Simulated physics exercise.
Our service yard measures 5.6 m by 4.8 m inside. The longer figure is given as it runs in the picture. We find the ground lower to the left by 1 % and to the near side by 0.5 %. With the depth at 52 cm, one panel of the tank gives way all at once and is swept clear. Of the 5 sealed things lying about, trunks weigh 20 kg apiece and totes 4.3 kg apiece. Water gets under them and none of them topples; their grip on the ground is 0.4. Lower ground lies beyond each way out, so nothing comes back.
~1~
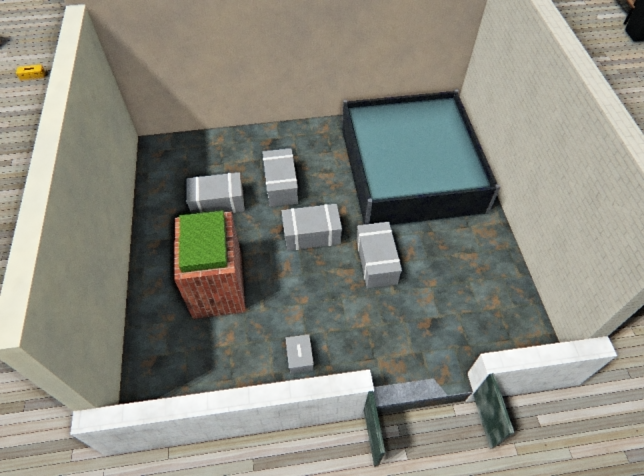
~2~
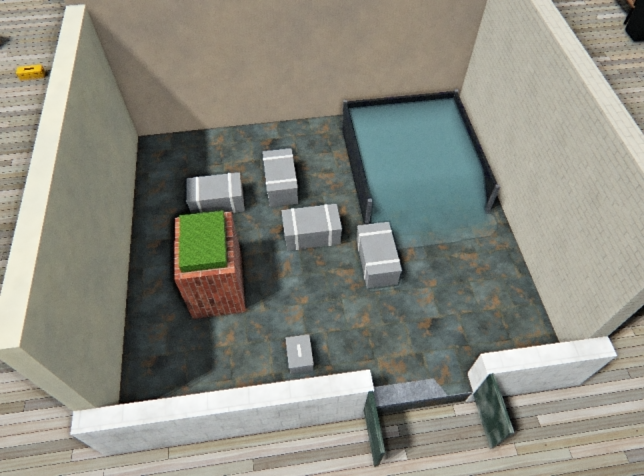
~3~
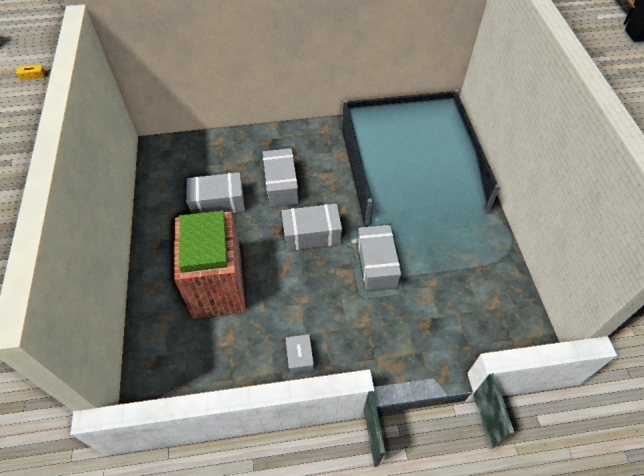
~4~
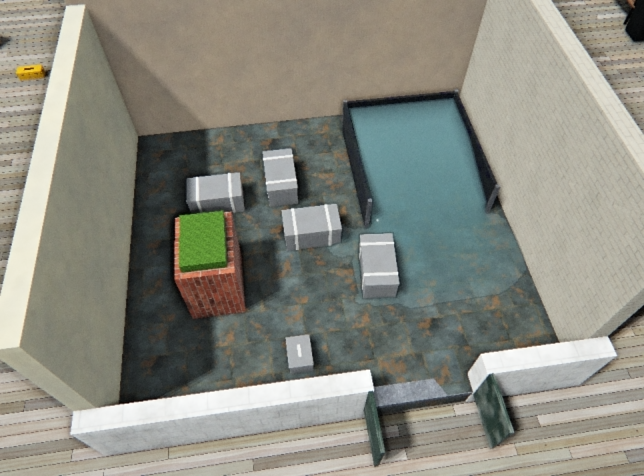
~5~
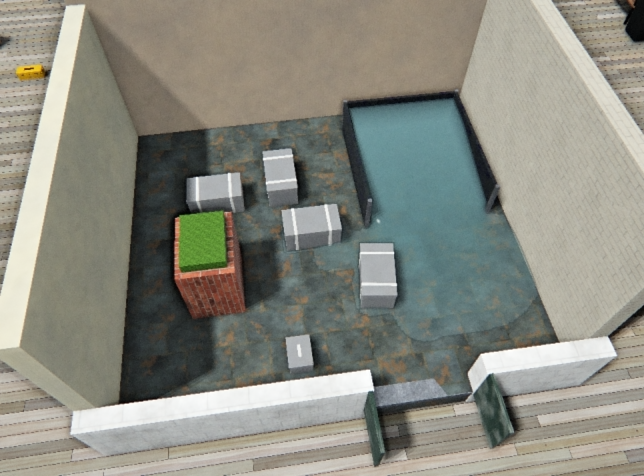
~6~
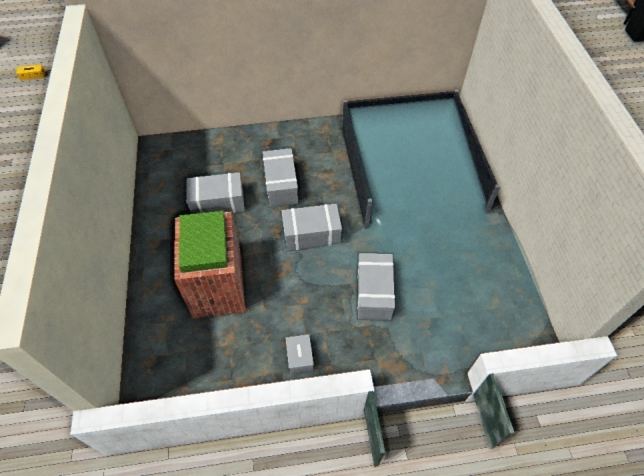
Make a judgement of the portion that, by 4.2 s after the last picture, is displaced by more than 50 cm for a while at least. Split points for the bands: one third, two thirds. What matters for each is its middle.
Looks like the middle band.
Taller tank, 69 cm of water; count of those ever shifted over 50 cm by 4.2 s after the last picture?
The answer would then be 2.
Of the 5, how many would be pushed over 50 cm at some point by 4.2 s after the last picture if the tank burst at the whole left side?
You'd get 4 in that case.
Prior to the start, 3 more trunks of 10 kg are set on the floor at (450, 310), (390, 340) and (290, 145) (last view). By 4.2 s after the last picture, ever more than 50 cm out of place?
Taking them one by one: It goes beyond, then it goes beyond, then it stays within.
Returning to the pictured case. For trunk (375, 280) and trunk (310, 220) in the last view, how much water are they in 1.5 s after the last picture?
Some 7 cm at the first, some 0 cm at the second.
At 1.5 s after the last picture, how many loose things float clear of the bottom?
0 of them.
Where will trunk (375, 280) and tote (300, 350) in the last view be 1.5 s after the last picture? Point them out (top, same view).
Around (328, 346) and (269, 376).
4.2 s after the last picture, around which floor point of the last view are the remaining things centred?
Averaged position, last view: Near pixel (227, 247).
Then, 0.4 s after the last picture 1 of 5 are over 50 cm from their spots; 0 afloat.
Then, 1.5 s after the last picture 1 of 5 are over 50 cm from their spots; 0 afloat.
Then, 2.8 s after the last picture 2 of 5 are over 50 cm from their spots; 1 afloat.
Then, 4.2 s after the last picture 2 of 5 are over 50 cm from their spots, and 2 have been at some point; 1 afloat.
